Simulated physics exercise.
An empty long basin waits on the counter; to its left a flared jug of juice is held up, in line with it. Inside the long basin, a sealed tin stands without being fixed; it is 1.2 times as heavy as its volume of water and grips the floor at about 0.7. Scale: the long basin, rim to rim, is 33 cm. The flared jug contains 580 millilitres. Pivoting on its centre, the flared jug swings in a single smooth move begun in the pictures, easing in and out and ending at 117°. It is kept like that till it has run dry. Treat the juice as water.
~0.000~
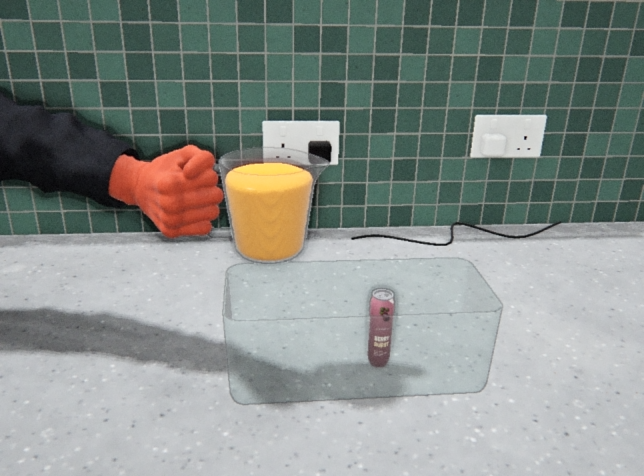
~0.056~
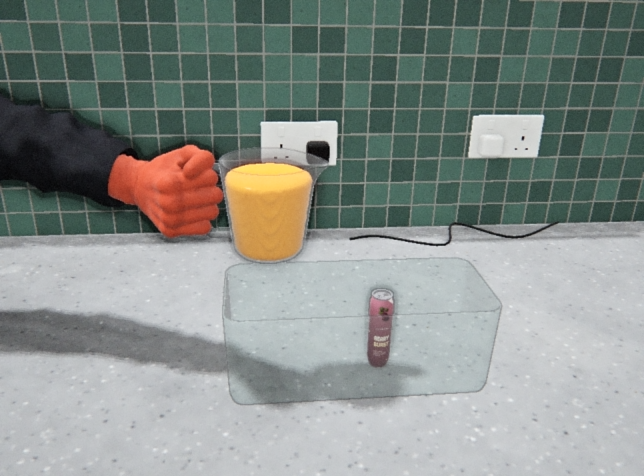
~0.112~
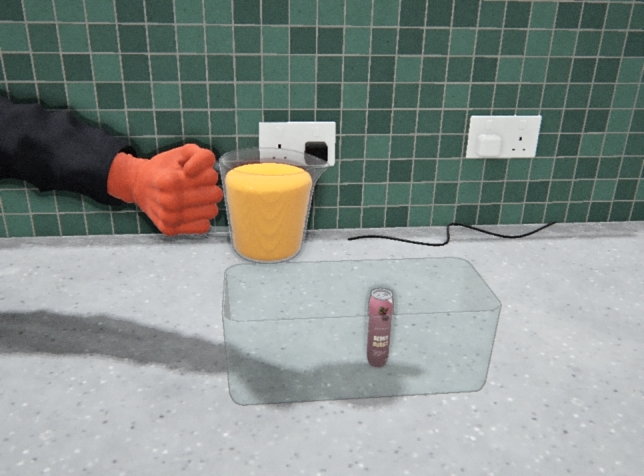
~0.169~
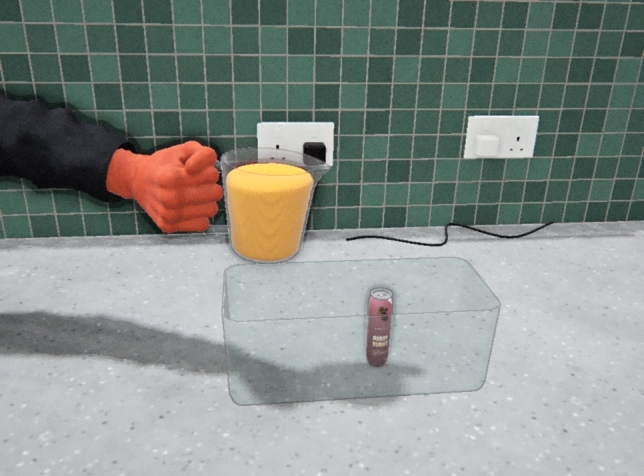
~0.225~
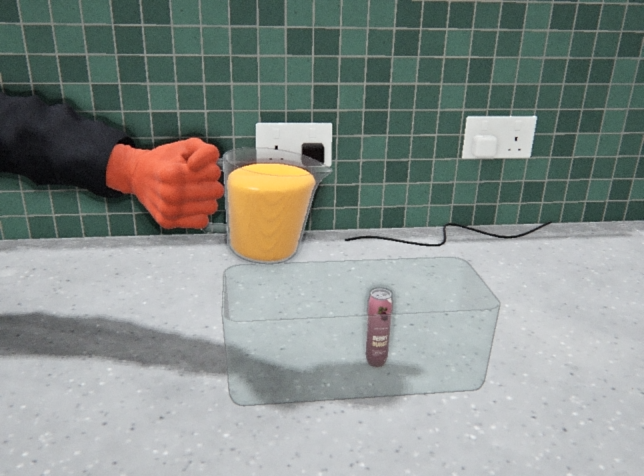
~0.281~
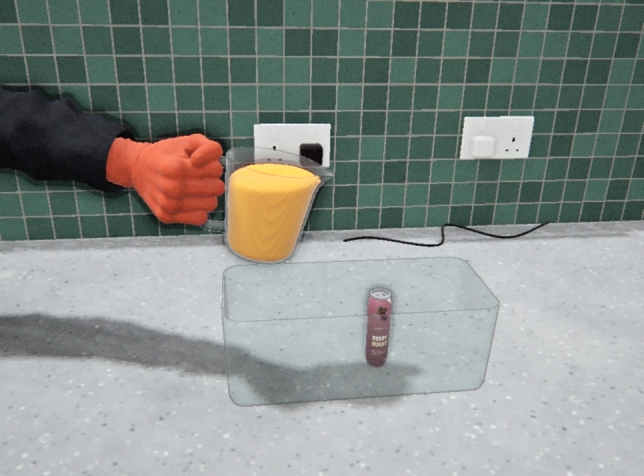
A flared jug of orange-yellow juice stays upright at first beside an orange-gloved fist, behind the left end of a clear long basin with a small reddish tin inside. The jug then tilts slightly to the right, its juice staying level, while the basin and tin remain still.
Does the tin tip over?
It's bound to be brought down.
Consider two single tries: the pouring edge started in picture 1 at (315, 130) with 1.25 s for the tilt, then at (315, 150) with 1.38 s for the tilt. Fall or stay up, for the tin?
First it tips over; then it tips over.
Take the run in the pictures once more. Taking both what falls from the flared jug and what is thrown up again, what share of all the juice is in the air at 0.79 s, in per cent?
At that moment, about 16 percent.
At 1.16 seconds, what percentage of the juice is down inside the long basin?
80 per cent or thereabouts.
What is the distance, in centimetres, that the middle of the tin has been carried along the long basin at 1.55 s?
Near 8 cm.
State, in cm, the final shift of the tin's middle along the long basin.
Around 7.5 cm.
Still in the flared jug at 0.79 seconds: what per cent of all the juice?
I reckon about 72 in a hundred is still held.
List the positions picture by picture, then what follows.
In the first frame, tilt 0°; pouring edge (329, 162); surface from (225, 175) to (313, 174); the long basin's rim runs from (225, 292) to (486, 284); the tin's top is at (383, 298).
In the second frame, tilt 0°; pouring edge (329, 162); surface from (225, 175) to (312, 174).
In the third frame, tilt 2°; pouring edge (329, 163); surface from (226, 175) to (312, 175).
In the fourth frame, tilt 4°; pouring edge (331, 166); surface from (226, 175) to (313, 175).
In the fifth frame, tilt 7°; pouring edge (332, 169); surface from (227, 176) to (315, 175).
In the sixth frame, tilt 10°; pouring edge (334, 173); surface from (230, 177) to (319, 176).
After 0.79 s the tilt is 65° and 73 per cent is still to pour; the tin stands where it began.
After 1.16 s the tilt is 105° and 12 per cent is still to pour; the tin leans 28°.
After 1.55 s the tilt is 117° and 0 per cent is still to pour; the tin lies on its side.
After 1.97 s the tilt is 117° and 0 per cent is still to pour; the tin lies on its side.
In the end the tin lies on its side.
